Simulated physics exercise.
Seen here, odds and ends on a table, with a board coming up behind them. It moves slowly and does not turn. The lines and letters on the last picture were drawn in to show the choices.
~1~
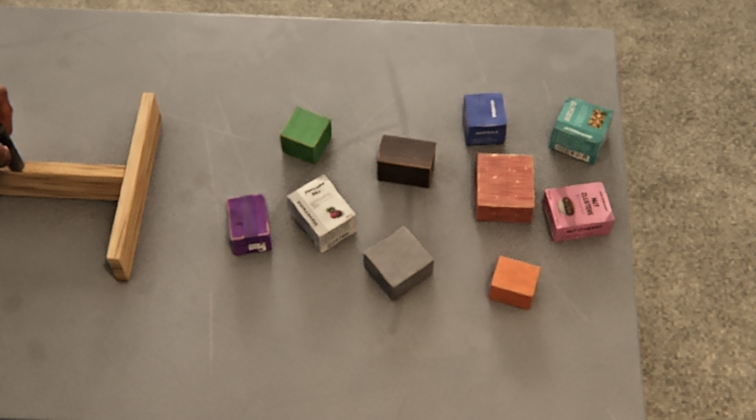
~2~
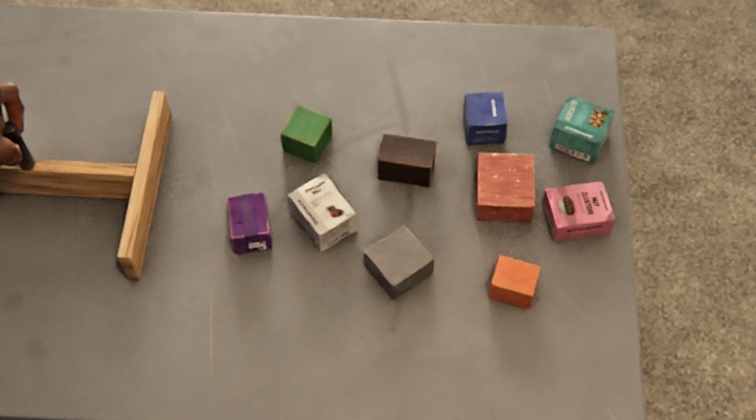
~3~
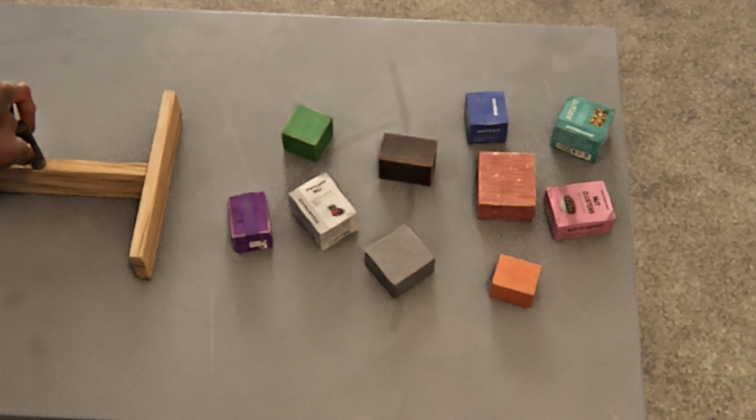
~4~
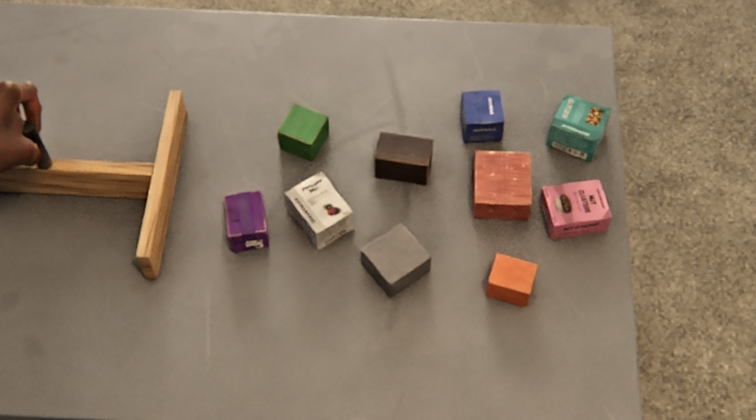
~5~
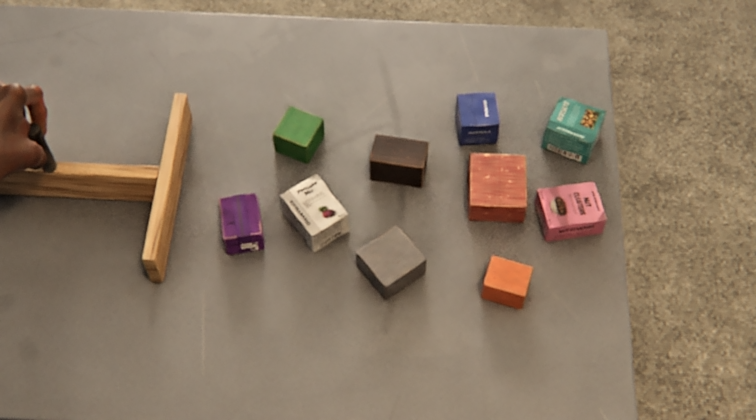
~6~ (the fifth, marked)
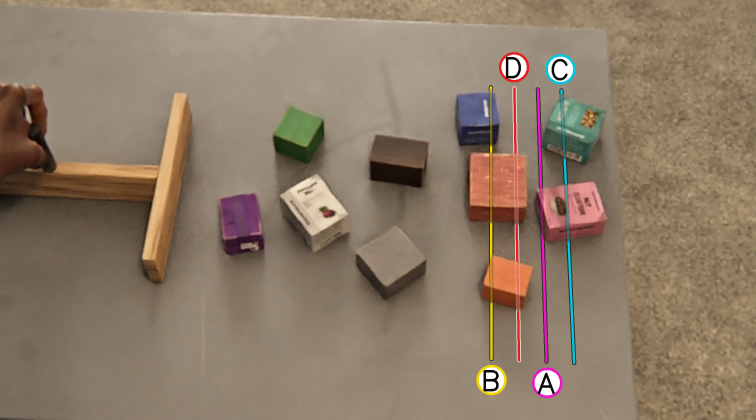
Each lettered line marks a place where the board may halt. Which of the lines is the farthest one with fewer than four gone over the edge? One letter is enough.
A.
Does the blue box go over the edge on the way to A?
No.
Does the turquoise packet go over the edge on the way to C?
By then, yes.
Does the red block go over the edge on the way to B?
By then, no.
On the marked copy, A at (542, 215); B at (491, 212); C at (567, 216); D at (517, 214).
With A. Early on, board (298, 178); grey block (396, 265); green block (332, 136).
Further on, board (433, 185); pink packet (599, 210); red block (535, 180).
At the end, board (542, 190); turquoise packet over the edge; pink packet over the edge; two fallen.
As for the rest, B is within the limit but short; C drops six; D is within the limit but short.
